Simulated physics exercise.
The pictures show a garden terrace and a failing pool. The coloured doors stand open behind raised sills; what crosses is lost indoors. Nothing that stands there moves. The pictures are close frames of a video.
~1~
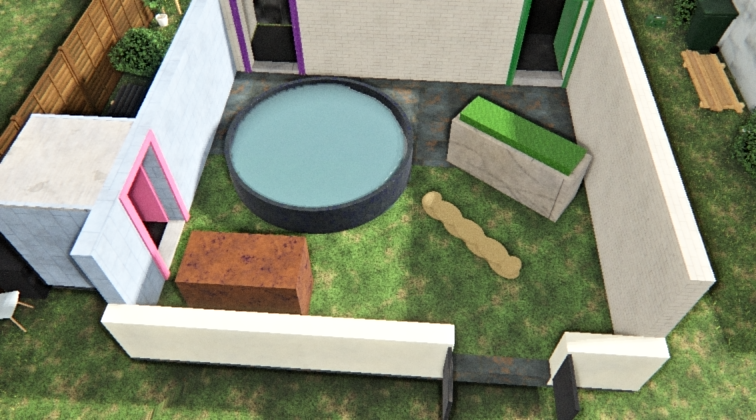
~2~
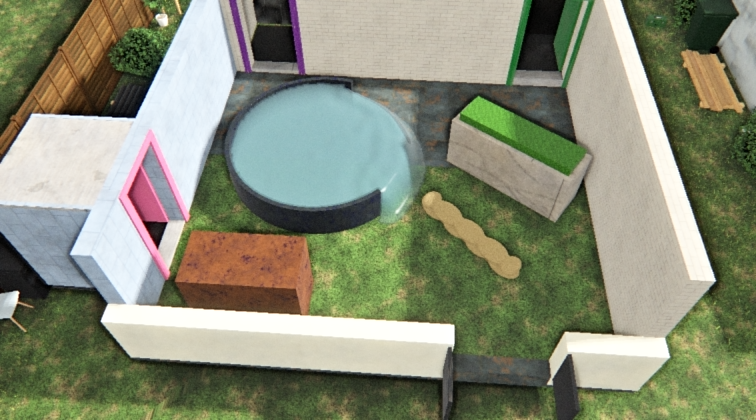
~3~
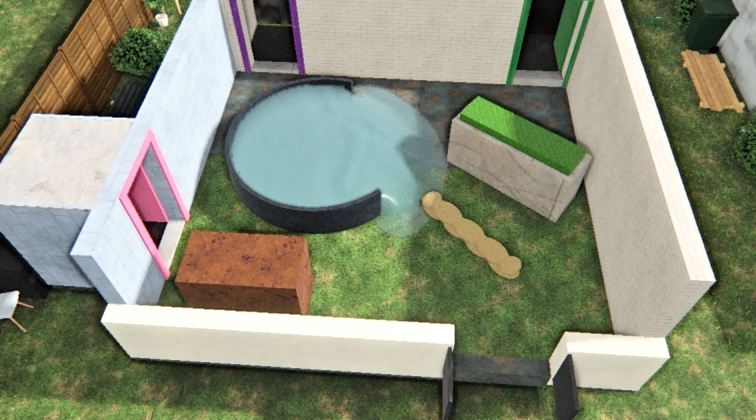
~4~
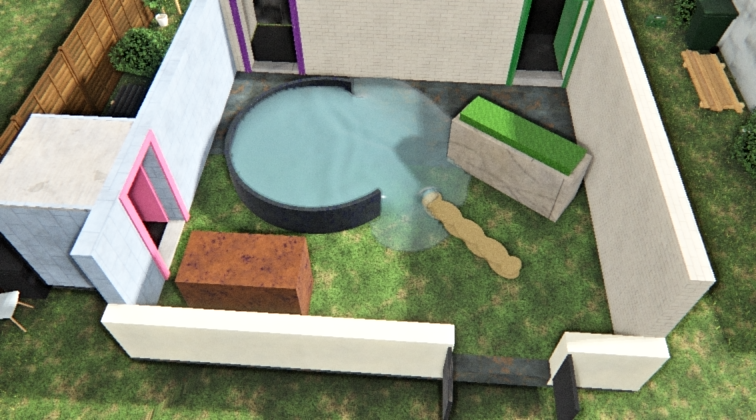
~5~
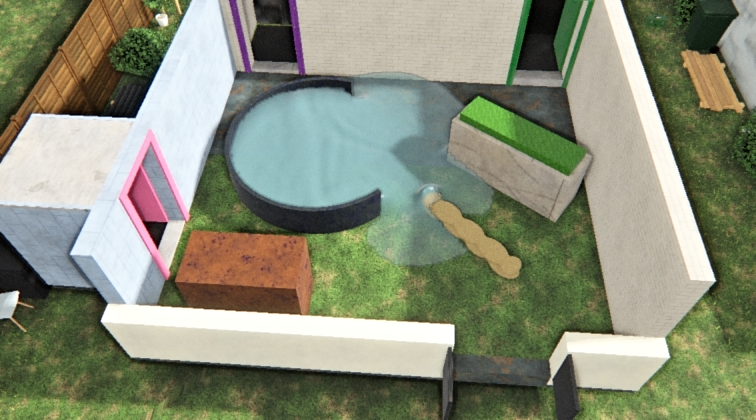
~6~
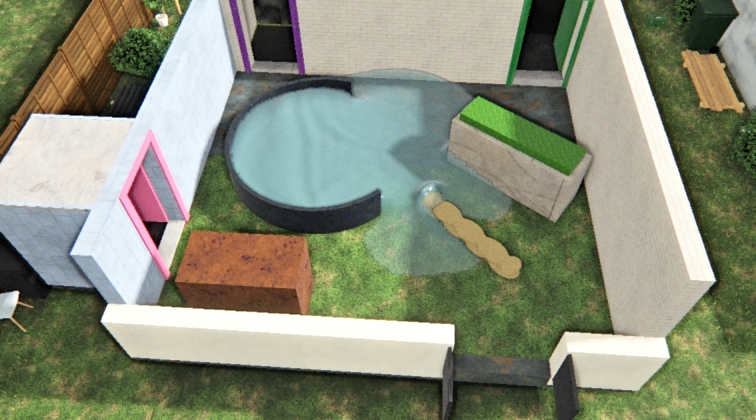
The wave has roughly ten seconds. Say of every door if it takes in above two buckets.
The green door takes more than that; the purple door stays under that; the pink door stays under that.
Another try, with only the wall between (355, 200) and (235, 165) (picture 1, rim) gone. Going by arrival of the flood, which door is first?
I say the pink one.
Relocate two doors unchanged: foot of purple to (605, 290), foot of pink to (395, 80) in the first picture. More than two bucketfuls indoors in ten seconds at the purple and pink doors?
One by one: Purple floods; pink is over.
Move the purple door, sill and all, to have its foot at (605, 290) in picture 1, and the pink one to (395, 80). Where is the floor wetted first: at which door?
That is the door marked pink.
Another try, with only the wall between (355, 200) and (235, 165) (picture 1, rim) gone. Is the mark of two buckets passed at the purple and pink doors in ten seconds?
Then: The purple door holds, the pink door lets more in.
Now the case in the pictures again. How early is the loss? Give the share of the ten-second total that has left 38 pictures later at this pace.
I make it 60 per cent.
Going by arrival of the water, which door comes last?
I say the pink-painted one.
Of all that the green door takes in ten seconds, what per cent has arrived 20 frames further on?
Roughly 60 per cent.
A moment on, water covers 40 % of the floor; the green door wet at the sill, nothing in, the purple door not reached, the pink door not reached.
Next, water covers 60 % of the floor; the green door under two buckets in, the purple door wet at the sill, nothing in, the pink door not reached.
Then, water covers 75 % of the floor; the green door over two buckets in, the purple door wet at the sill, nothing in, the pink door not reached.
Later, water covers 85 % of the floor; the green door far over two buckets in, the purple door wet at the sill, nothing in, the pink door not reached.
In the end, water covers 95 % of the floor; the green door far over two buckets in, the purple door under two buckets in, the pink door wet at the sill, nothing in.
